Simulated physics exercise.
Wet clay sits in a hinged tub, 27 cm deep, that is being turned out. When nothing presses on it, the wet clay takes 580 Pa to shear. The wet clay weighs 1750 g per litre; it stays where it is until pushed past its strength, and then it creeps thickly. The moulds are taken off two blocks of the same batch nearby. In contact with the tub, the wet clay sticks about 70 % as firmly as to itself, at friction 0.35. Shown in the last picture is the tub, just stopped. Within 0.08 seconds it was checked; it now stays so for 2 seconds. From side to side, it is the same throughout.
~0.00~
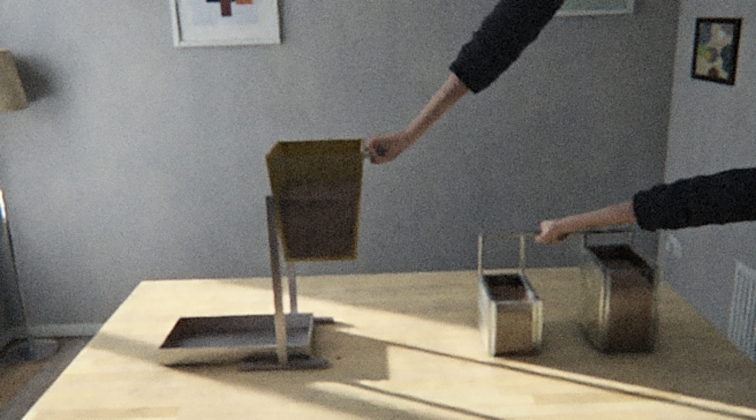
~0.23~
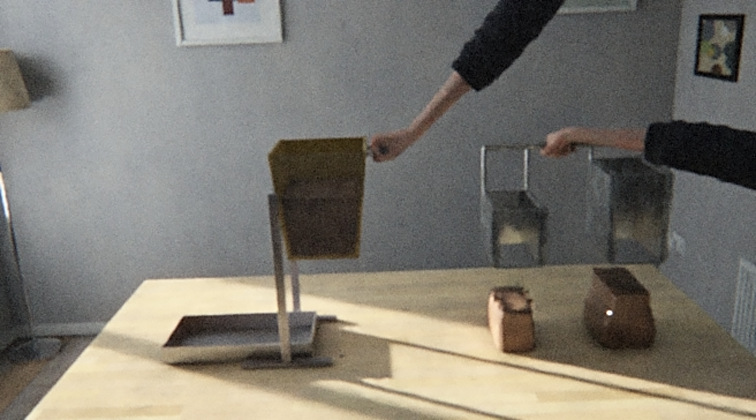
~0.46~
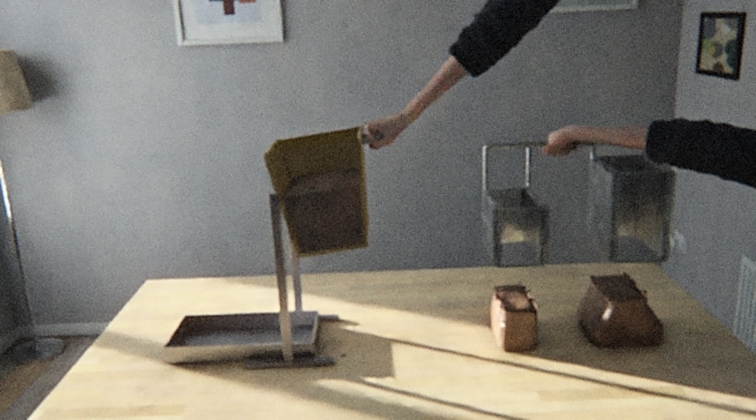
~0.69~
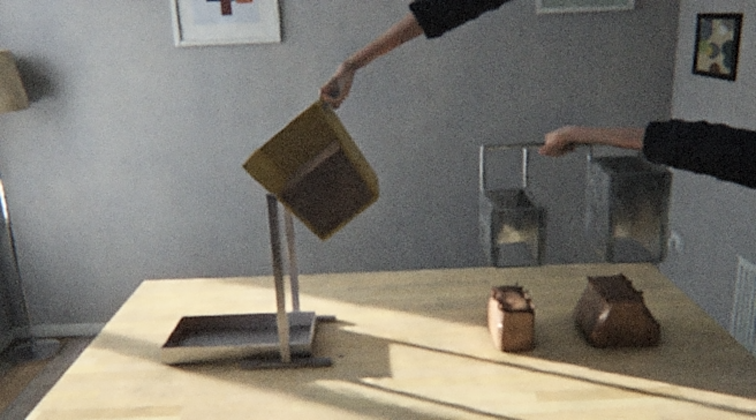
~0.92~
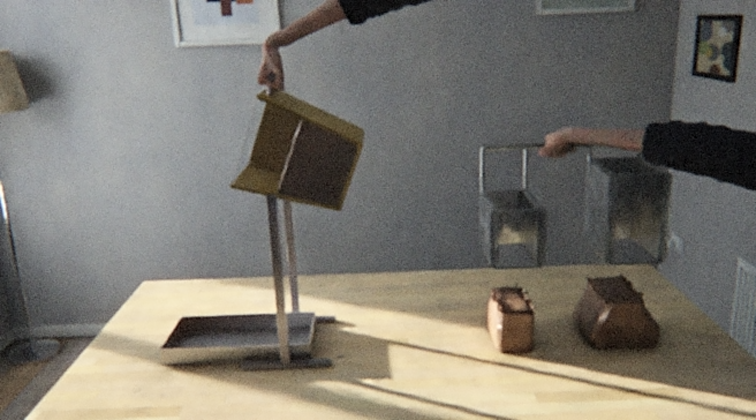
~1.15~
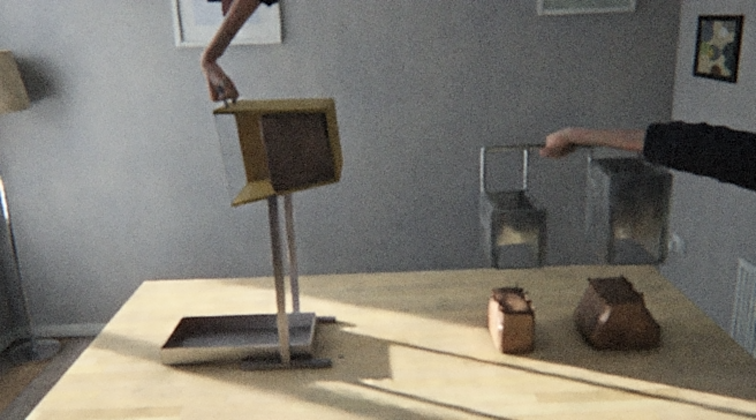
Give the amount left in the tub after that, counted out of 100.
72 %.
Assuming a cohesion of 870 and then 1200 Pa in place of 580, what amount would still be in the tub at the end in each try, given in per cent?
First 100 %, second 100 %.
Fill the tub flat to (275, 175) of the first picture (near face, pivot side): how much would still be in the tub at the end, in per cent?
I'd guess around 60 in a hundred.
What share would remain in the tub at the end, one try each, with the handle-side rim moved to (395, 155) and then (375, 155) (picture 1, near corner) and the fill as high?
Respectively 50 % and 55 %.
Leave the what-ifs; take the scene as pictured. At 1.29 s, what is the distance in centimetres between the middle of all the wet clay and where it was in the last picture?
Close to 4 centimetres.
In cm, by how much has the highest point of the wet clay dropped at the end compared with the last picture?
8 cm.
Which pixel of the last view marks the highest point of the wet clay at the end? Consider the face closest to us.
Looking at the last picture, I'd put it at about (308, 149).
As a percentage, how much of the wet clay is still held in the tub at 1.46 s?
About 100 %.
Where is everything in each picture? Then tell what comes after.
The first frame shows handle-side rim at (360, 154), tilt 0 degrees; highest point of the wet clay at (344, 198); test blocks 13 cm, 20 cm high (left to right).
The second frame shows handle-side rim at (362, 152), tilt 0 degrees; highest point of the wet clay at (347, 196); test blocks 13 cm, 17 cm high (left to right).
The third frame shows handle-side rim at (357, 141), tilt 7 degrees; highest point of the wet clay at (354, 187); test blocks 13 cm, 14 cm high (left to right).
The fourth frame shows handle-side rim at (314, 107), tilt 37 degrees; highest point of the wet clay at (337, 150); test blocks 13 cm, 14 cm high (left to right).
The fifth frame shows handle-side rim at (257, 99), tilt 69 degrees; highest point of the wet clay at (304, 122); test blocks 13 cm, 14 cm high (left to right).
The sixth frame shows handle-side rim at (215, 115), tilt 95 degrees; highest point of the wet clay at (315, 114); test blocks 13 cm, 14 cm high (left to right).
By 1.29 s, the tub is at 95 degrees and holds 100 %.
By 1.46 s, the tub is at 95 degrees and holds 100 %.
By 1.63 s, the tub is at 95 degrees and holds 89 %.
By 1.80 s, the tub is at 95 degrees and holds 75 %.
By 3.15 s, at the end, the tub is at 95 degrees and holds 72 %.
